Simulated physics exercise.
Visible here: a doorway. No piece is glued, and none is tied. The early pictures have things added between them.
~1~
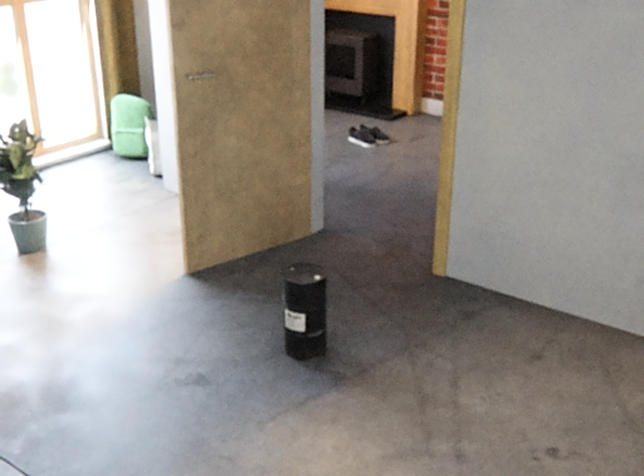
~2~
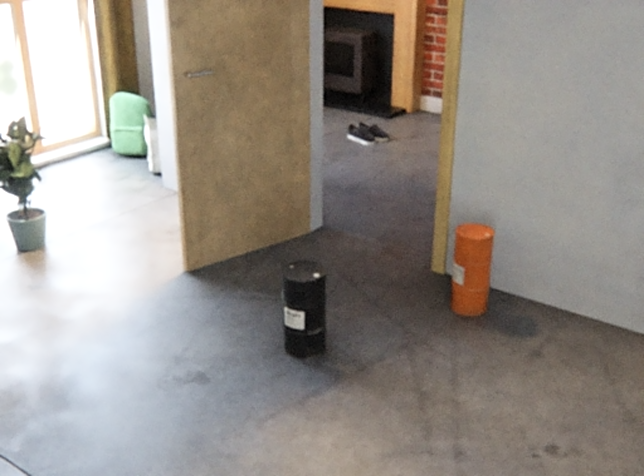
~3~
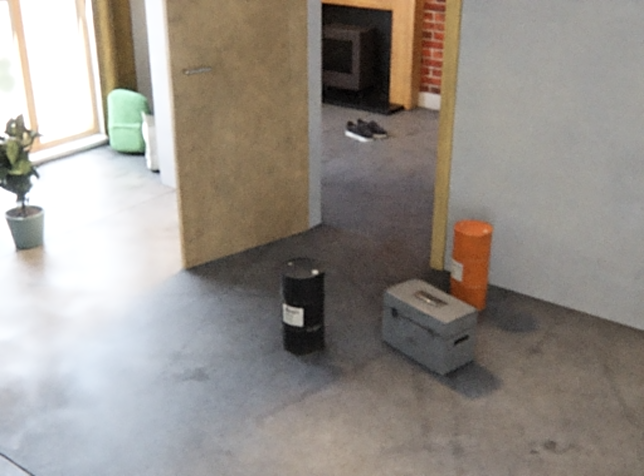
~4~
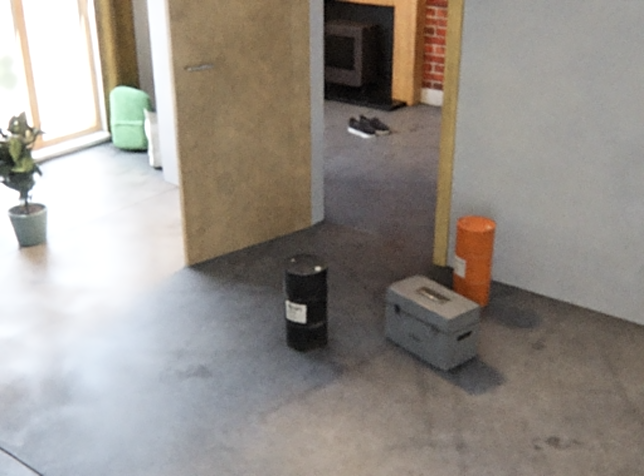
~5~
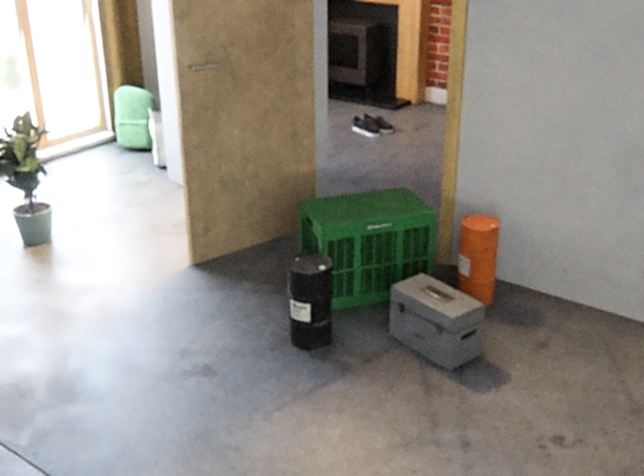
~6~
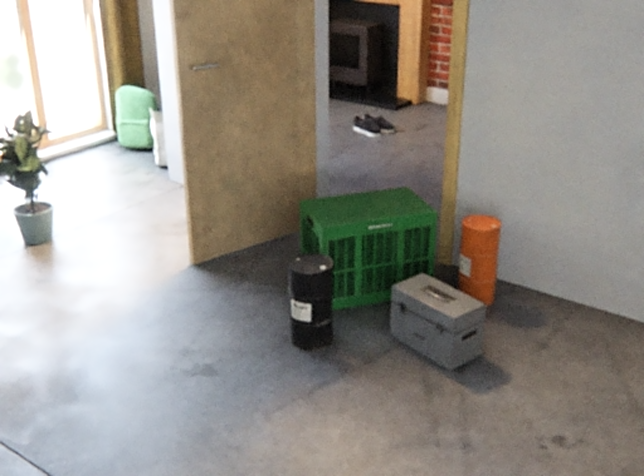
Open door standing still in a room as an orange canister, grey toolbox and green crate appear around a black canister.
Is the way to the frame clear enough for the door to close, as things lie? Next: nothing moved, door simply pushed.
No - the door stops before the frame.
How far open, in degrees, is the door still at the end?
The door ends up some 55° open.
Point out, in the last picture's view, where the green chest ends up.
At about (380, 248).
Then, 0.60 s later than the last frame, door at 84°.
Then, 0.90 s later than the last frame, door at 62°.
When it is over, door at 54°; all 4 as before. End places, in pixels of the last picture, green chest near (380, 248).
